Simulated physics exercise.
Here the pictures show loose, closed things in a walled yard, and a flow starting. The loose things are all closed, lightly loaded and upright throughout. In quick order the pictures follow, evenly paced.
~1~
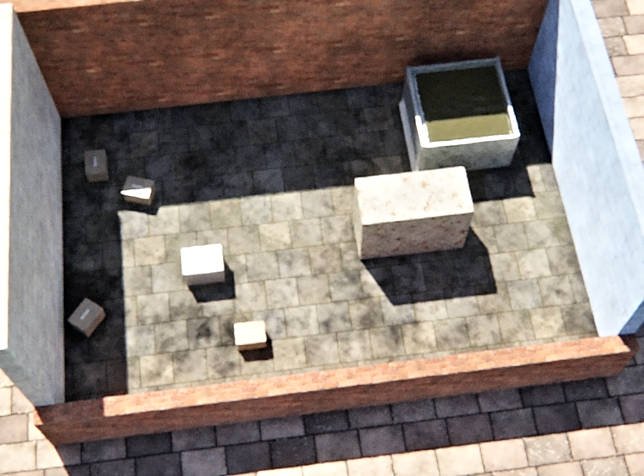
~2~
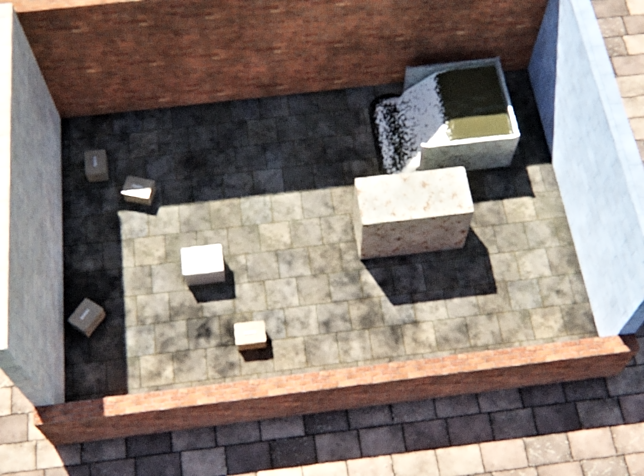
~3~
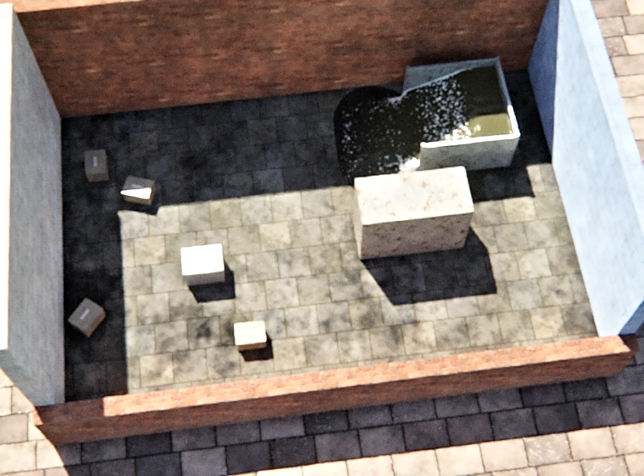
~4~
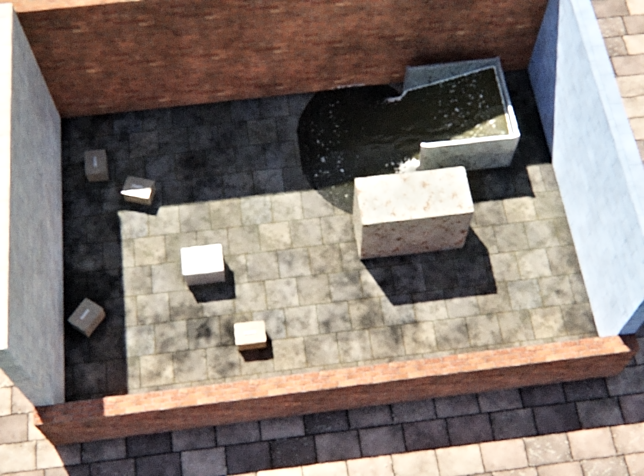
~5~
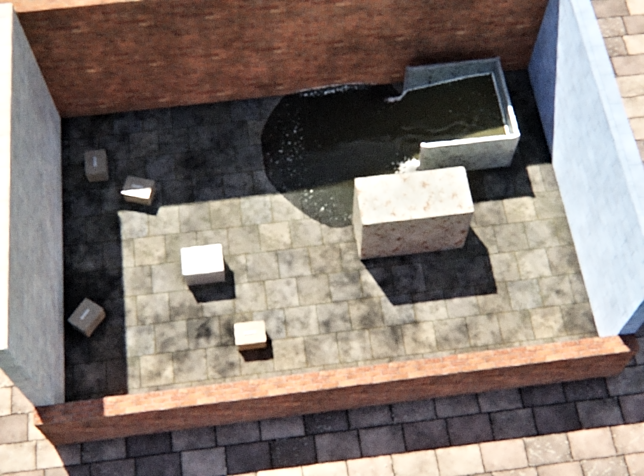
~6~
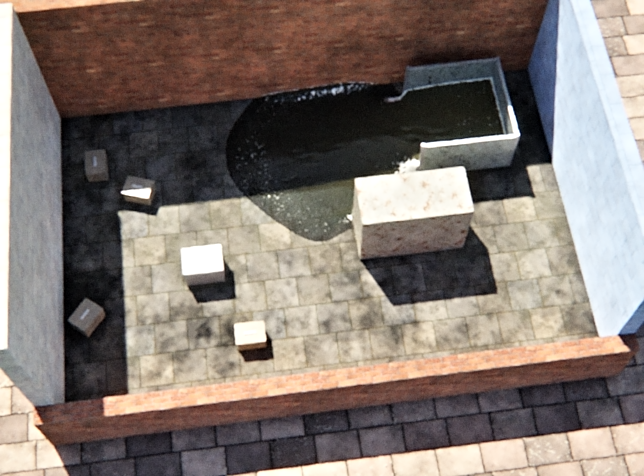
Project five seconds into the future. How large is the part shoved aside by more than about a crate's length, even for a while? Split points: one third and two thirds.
Band: Two thirds or more.
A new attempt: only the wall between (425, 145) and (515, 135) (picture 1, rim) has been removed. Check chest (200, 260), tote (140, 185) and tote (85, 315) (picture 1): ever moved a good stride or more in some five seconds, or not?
Results in order: Cleared that distance / stayed short / stayed short.
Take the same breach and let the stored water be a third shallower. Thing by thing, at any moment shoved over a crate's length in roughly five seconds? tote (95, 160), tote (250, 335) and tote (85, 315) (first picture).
Well, in sequence: Carried that far, not carried that far, carried that far.
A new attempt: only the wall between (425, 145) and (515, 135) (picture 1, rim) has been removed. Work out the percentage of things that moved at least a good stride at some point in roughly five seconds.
I'd say near 40 %.
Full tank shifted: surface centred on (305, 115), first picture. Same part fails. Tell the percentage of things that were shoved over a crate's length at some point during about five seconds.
About 100 %.
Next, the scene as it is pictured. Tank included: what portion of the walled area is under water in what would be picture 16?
My answer would be close to 60 per cent.
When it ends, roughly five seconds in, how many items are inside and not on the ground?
By my count, 3.
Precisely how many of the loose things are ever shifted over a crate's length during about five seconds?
The total is 4.
A moment on, 0 of 5 are well off their spots; 0 afloat.
Next, 2 of 5 are well off their spots; 2 afloat.
Later, 4 of 5 are well off their spots; 3 afloat.
In the end, 4 of 5 are well off their spots, and 4 have been at some point; 3 afloat.
